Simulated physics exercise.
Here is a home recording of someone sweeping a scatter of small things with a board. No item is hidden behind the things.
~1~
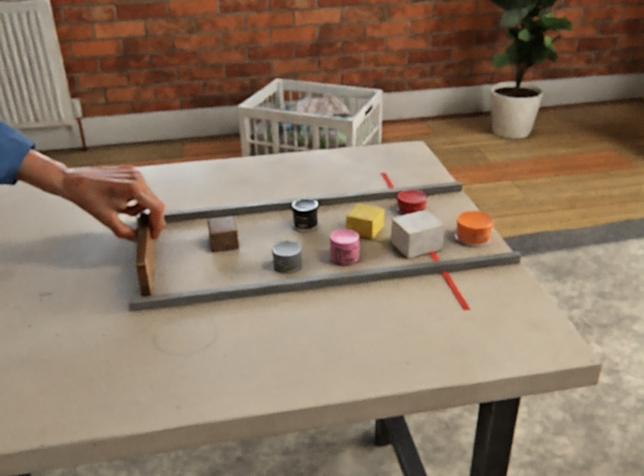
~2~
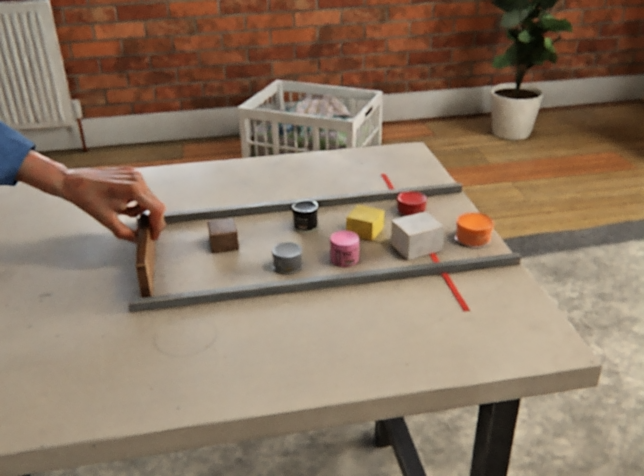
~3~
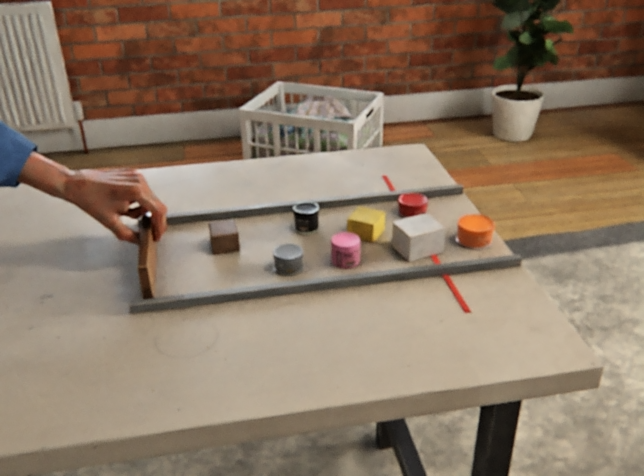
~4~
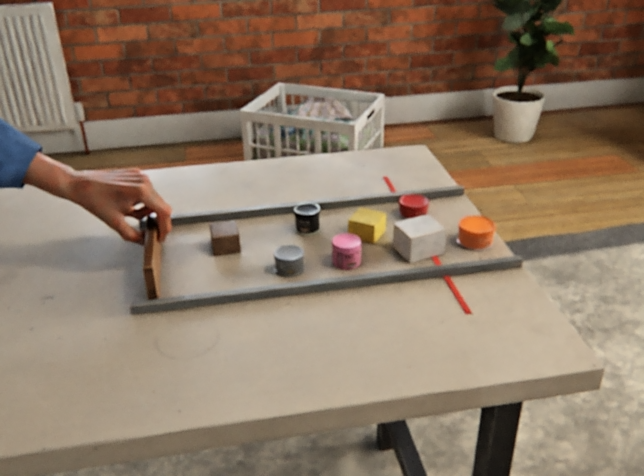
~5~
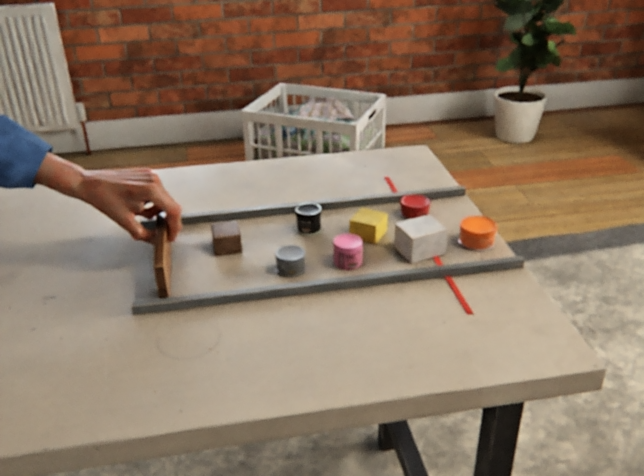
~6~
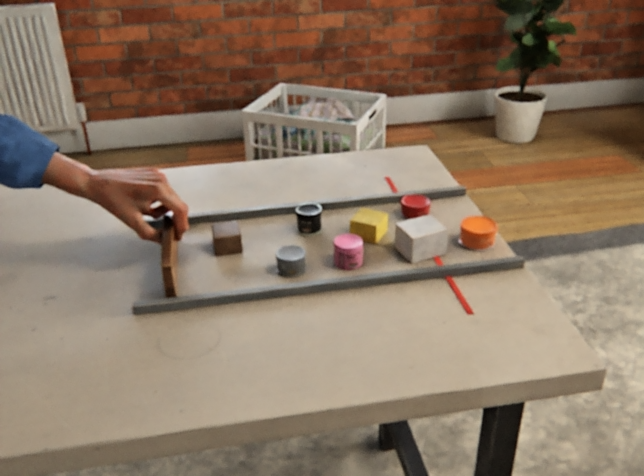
A hand holding an upright wooden board stays almost still at the left end of a tabletop track, where small tubs and blocks sit scattered. The hand then slides the board a short way right, toward the brown block, while the scattered things stay in place.
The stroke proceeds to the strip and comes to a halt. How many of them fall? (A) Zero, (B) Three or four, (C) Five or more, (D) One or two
The answer is D.
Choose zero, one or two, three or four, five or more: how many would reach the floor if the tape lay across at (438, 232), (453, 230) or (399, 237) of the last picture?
In order, the falls would come to either one or two; just one or two; none at all.
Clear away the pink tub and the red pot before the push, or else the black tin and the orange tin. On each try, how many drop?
First 1, then 0.
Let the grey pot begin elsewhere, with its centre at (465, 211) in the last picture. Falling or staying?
Result: It stays aboard.
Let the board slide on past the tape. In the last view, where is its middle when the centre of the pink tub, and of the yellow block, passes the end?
The middle would be close to (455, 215) and then close to (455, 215).
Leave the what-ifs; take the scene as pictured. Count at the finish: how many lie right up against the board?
Tally at the end: 3.
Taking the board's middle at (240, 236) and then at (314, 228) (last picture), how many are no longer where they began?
At the first spot the count is 1, and at the second it is 4.
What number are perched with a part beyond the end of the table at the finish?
The total would be 0.
Early on, none off yet; orange tin at rest near (478, 234); red pot at rest near (416, 207); white block at rest near (421, 239).
A while later, none off yet; orange tin travelled a little near (491, 229); red pot moving near (418, 206); white block travelled about its own width near (454, 233).
Finally, the number that fall off is one or two; lost, orange tin.
